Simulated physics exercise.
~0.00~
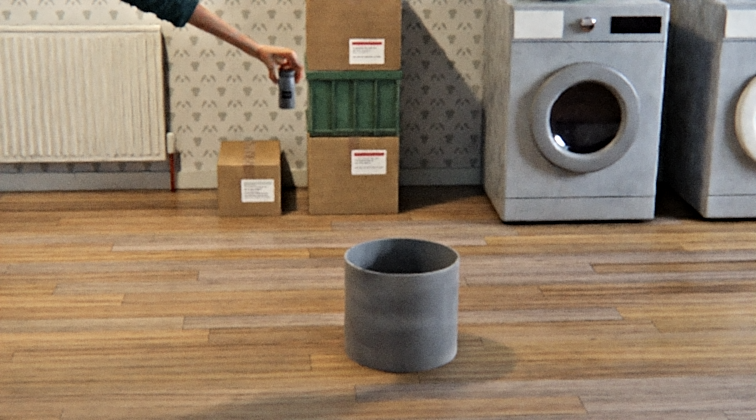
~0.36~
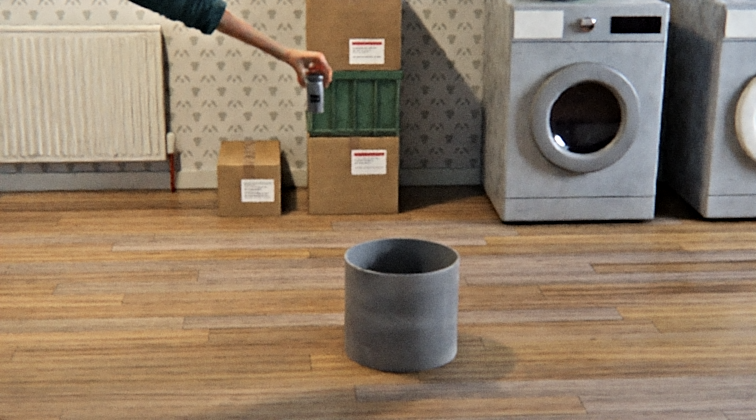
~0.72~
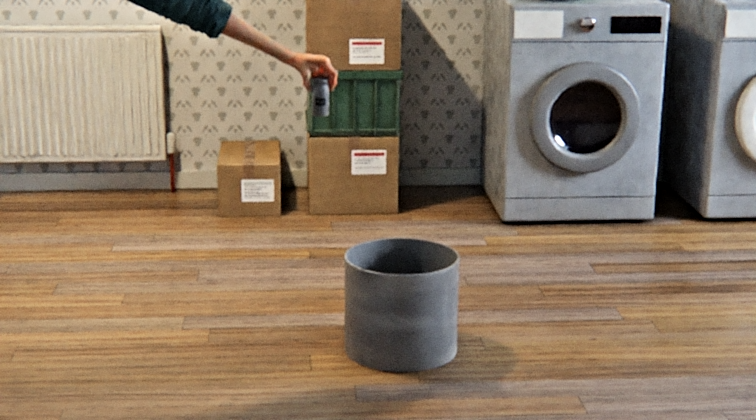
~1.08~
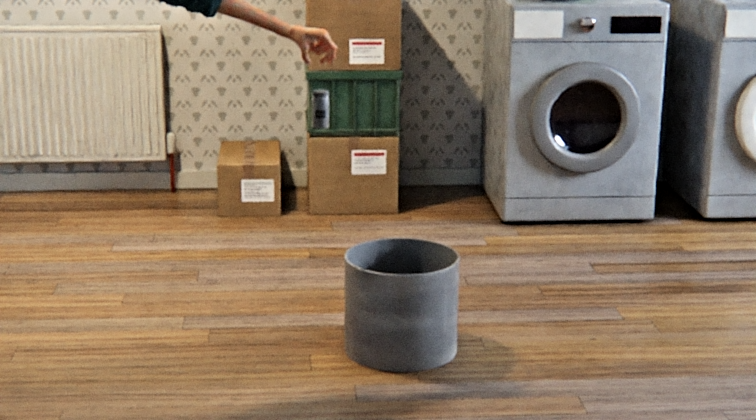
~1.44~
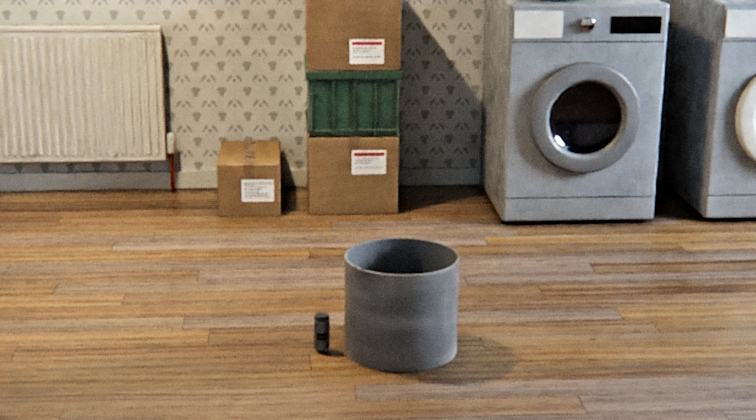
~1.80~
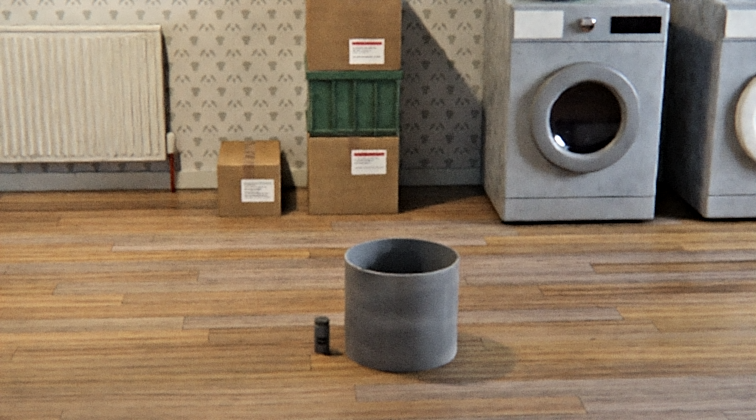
We see a hand holding a small grey shaker above a wooden floor, moving it to the right near a wide grey container. The hand lets go and draws back, and the shaker drops, missing the opening and ending upright on the floor just left of the container.
